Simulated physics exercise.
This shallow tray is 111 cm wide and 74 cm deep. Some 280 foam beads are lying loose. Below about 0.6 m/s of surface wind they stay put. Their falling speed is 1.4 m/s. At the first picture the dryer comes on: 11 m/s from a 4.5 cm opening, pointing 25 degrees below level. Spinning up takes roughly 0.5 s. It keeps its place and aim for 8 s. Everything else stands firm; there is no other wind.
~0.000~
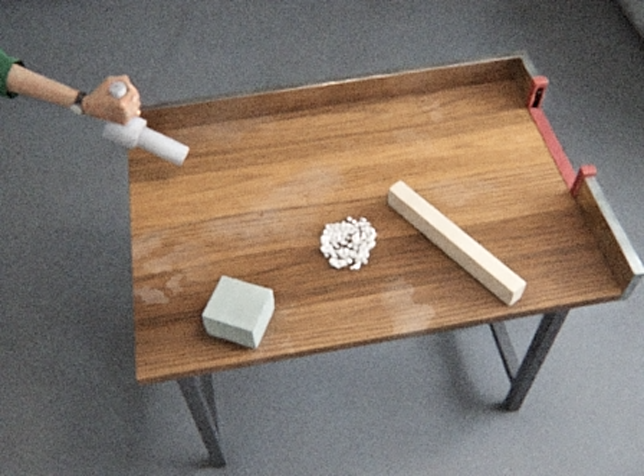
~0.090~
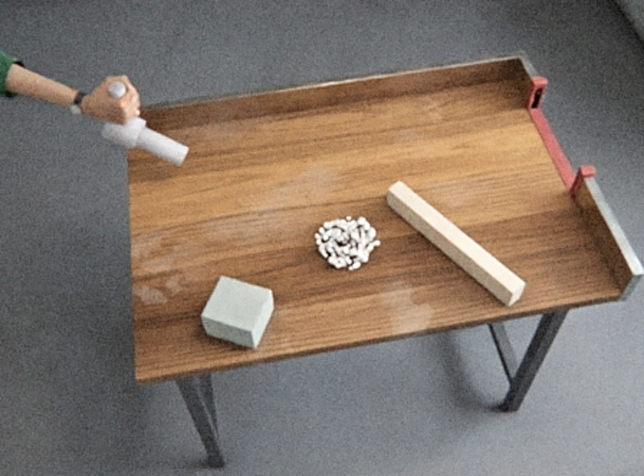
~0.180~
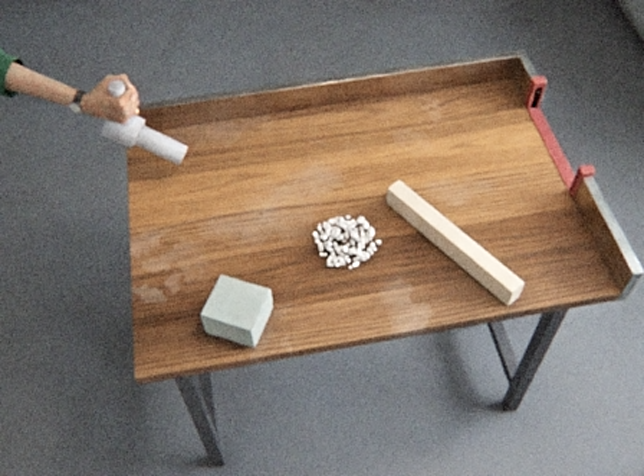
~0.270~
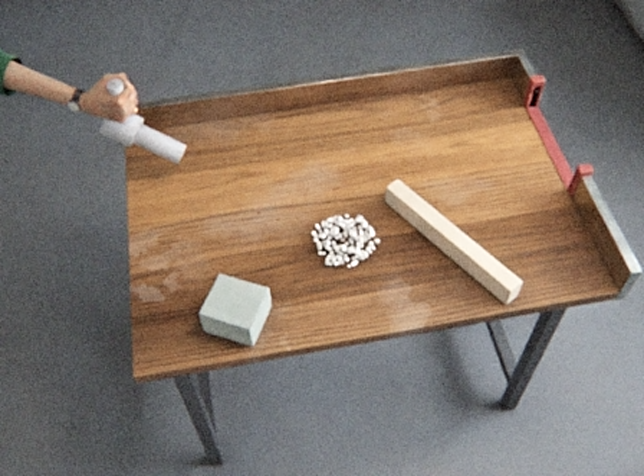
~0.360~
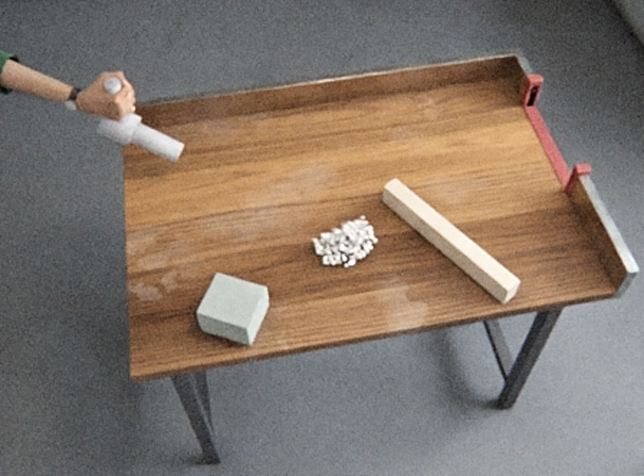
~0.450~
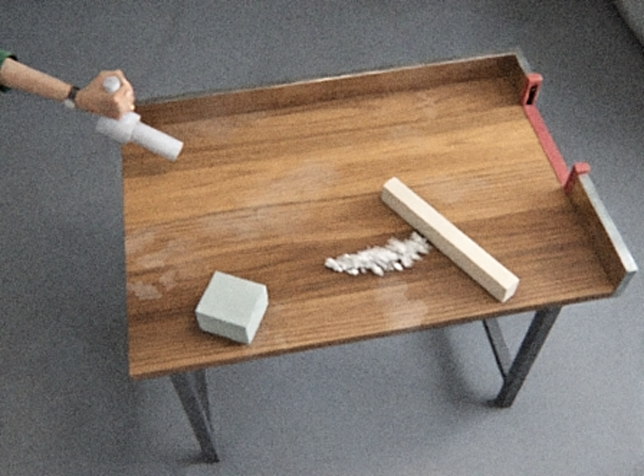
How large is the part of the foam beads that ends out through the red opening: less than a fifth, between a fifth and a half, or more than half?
By then under a fifth are out through the red opening.
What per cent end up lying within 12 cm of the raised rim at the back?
About 0 %.
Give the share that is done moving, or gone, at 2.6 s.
Near 100 %.
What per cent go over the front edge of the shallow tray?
About 100 % front.
After 1.6 s the count stands so, 0 % are out through the red opening.
After 2.6 s the count stands so, 0 % are out through the red opening.
After 4.4 s the count stands so, 0 % are out through the red opening.
After 8.0 s, at the end, 0 % are out through the red opening.
